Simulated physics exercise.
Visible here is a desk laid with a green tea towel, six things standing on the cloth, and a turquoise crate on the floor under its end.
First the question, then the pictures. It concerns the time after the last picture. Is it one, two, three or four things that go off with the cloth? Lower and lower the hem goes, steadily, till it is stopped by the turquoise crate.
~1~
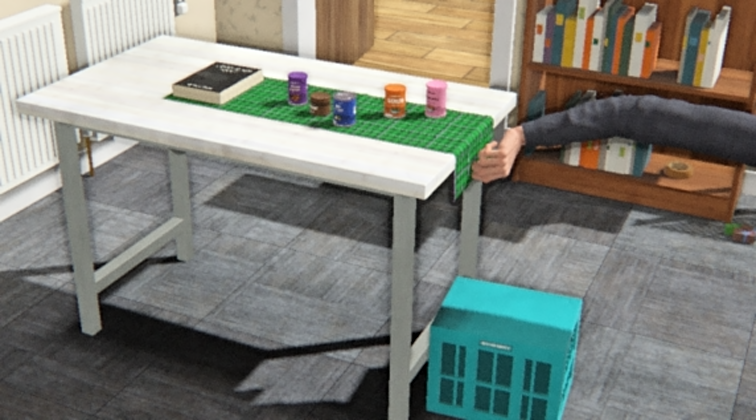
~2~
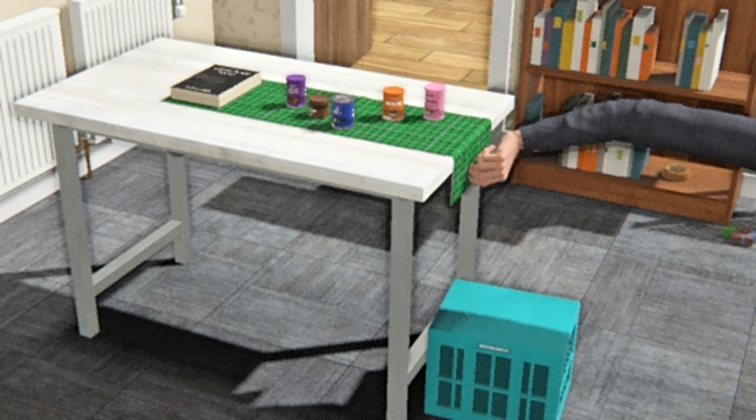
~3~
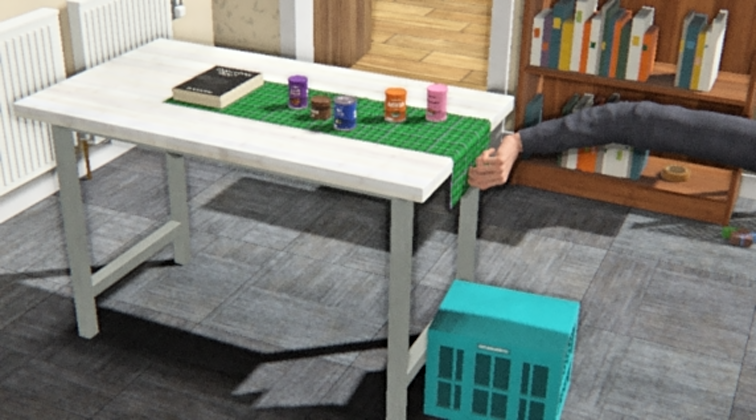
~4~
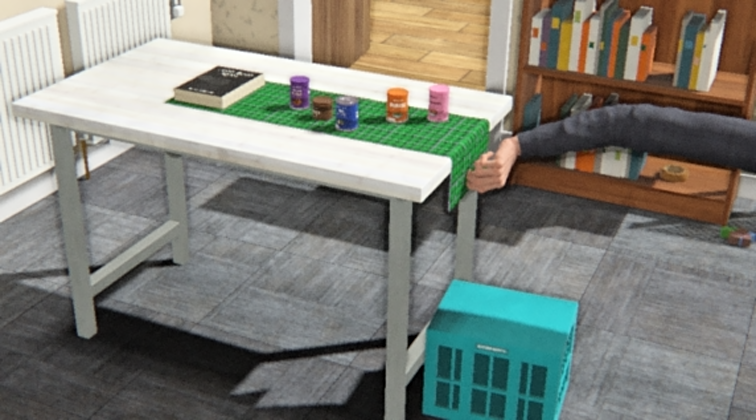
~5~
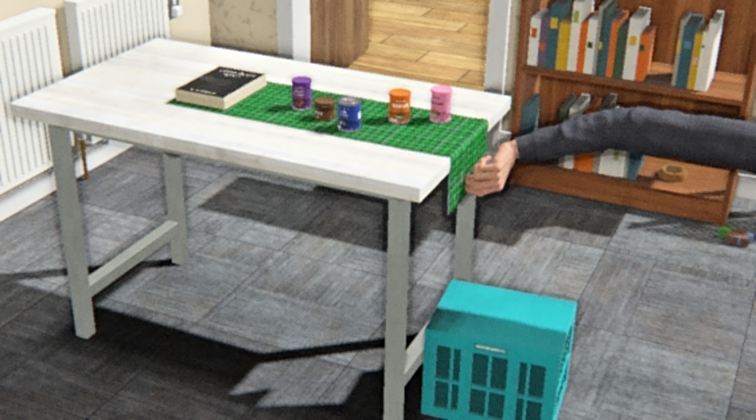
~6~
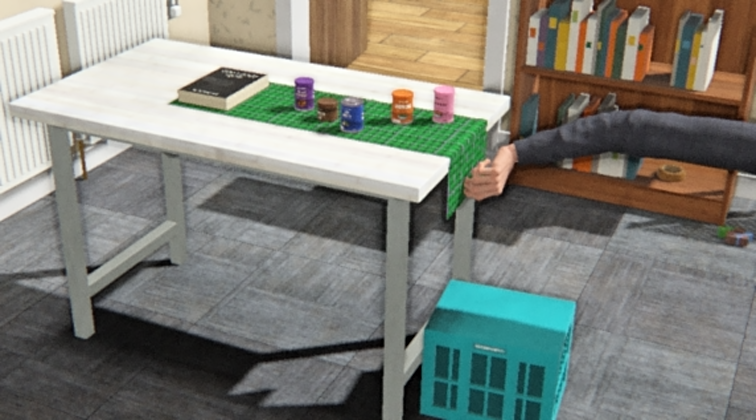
Three go off with it.
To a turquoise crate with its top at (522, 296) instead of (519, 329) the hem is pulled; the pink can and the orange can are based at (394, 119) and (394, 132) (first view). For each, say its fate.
The pink can does not stay aboard, and the orange can does not stay aboard.
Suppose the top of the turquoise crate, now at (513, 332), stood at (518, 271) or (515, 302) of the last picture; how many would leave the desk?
The count: 1 and 2.
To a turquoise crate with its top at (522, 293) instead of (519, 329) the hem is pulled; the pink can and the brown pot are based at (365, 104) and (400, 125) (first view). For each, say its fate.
Pink can stays, brown pot is gone.
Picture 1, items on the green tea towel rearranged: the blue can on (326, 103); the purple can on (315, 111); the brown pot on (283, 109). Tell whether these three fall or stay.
Looking at each one, the blue can remains in position, the purple can remains in position and the brown pot remains in position.
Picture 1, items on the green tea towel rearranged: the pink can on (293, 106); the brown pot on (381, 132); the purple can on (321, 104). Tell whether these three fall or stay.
First the pink can: It is still up there. Next the brown pot: It ends off the top. Last the purple can: It is still up there.
A little later, hem near (465, 244); pink can gone.
Next, hem near (464, 273); pink can and orange can gone.
Later still, hem on the crate; pink can, orange can and blue can gone.
When it is over, hem on the crate; pink can, orange can and blue can gone. The desk loses three.
